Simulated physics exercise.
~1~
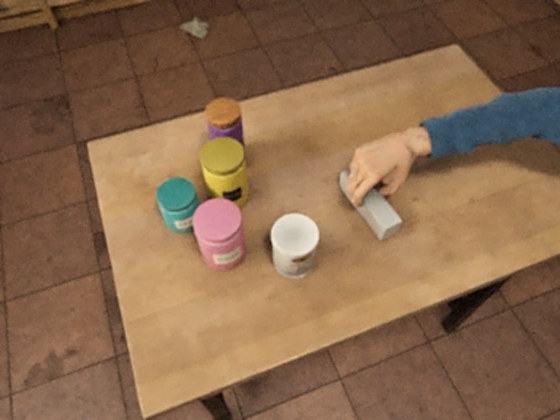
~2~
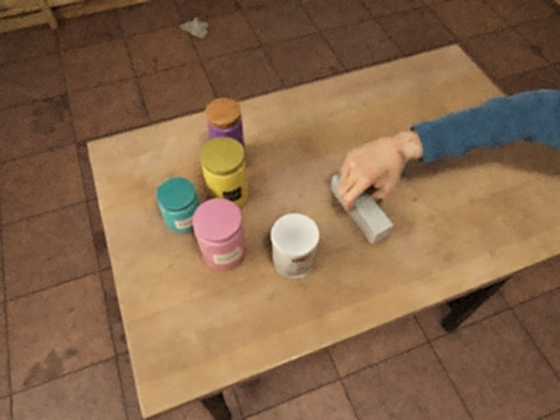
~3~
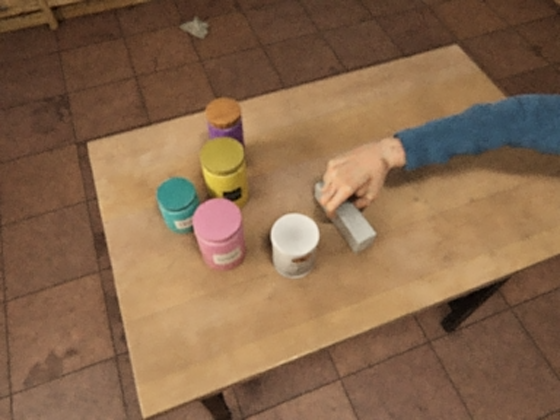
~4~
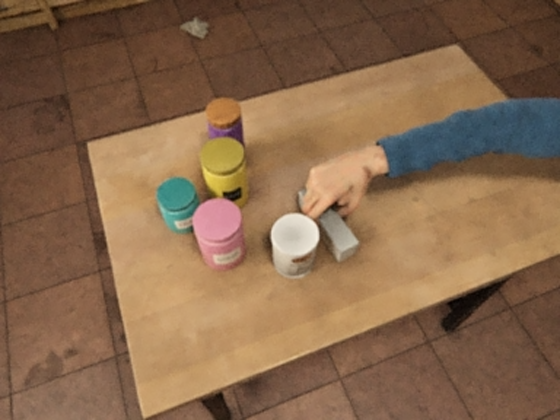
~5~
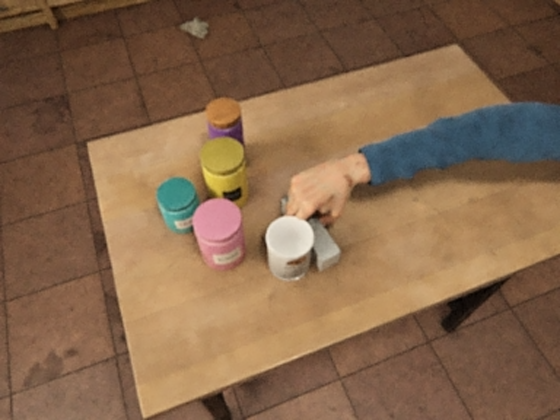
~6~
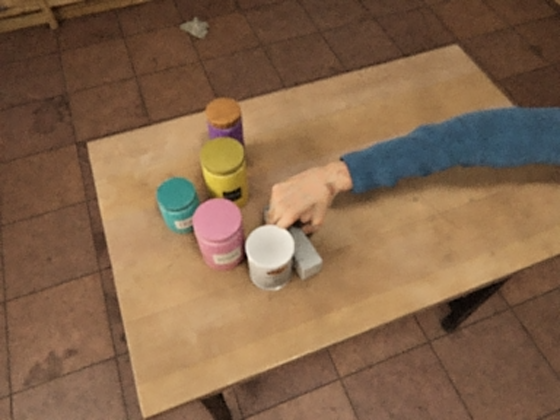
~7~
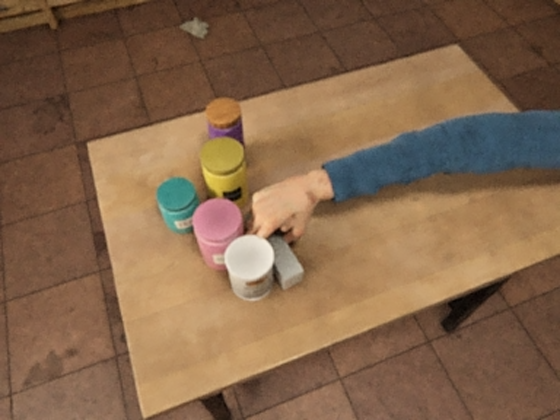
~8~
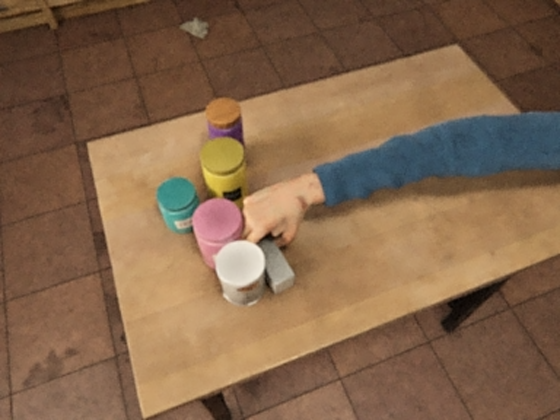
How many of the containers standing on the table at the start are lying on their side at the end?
None of them are lying on their side at the end; the four coloured jars and the white tin all remain upright.
